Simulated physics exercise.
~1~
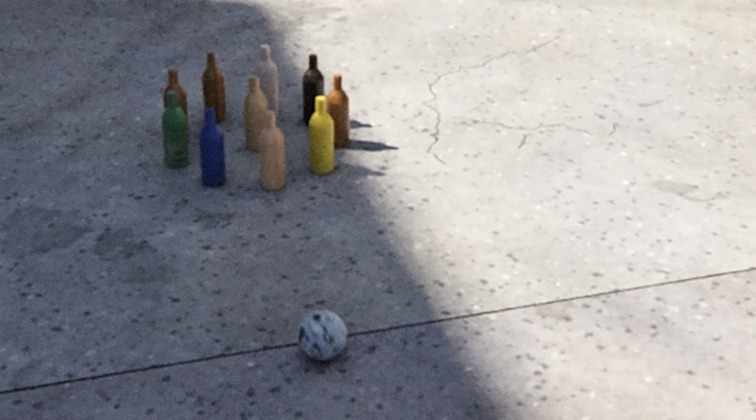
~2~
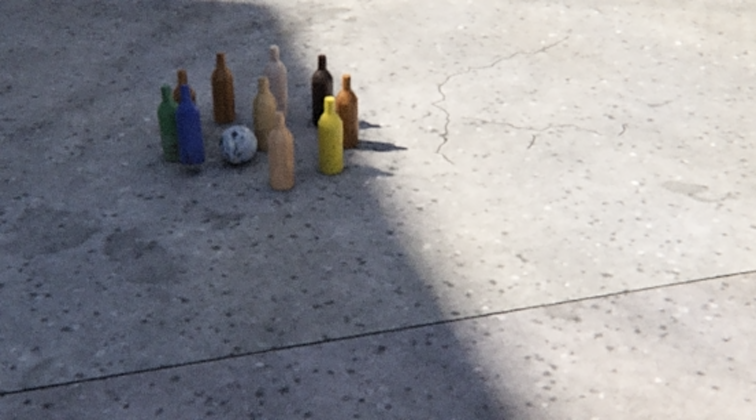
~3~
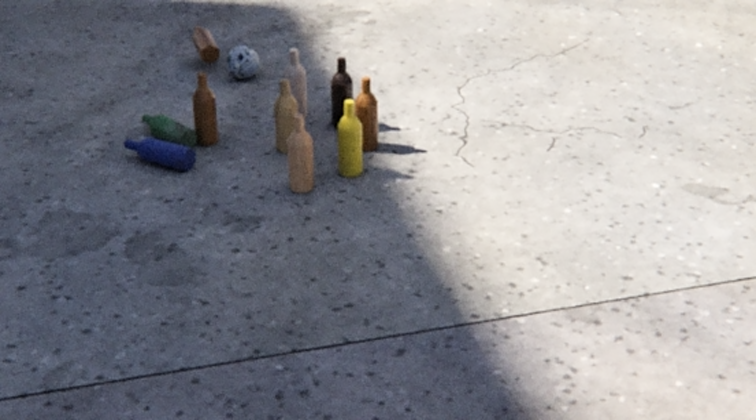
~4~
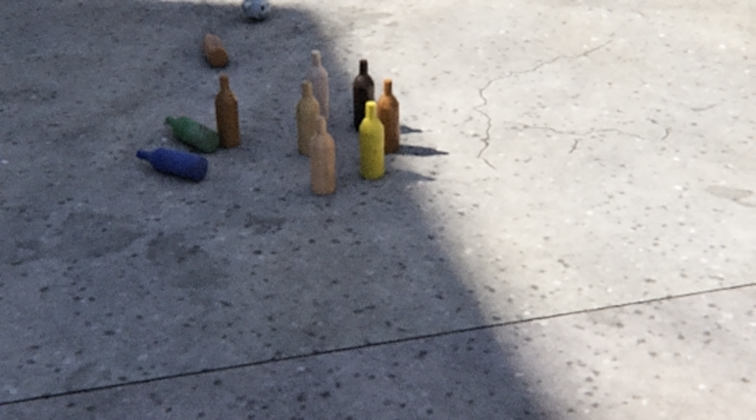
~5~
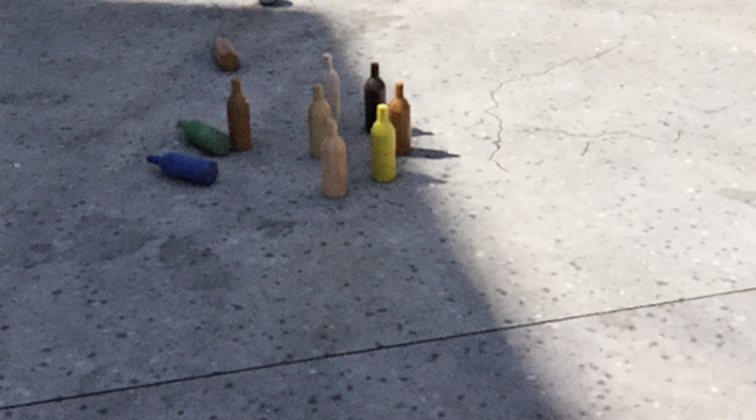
Speckled ball rolling into a cluster of coloured wooden skittles on concrete, toppling the blue, green and one brown, then rolling away.
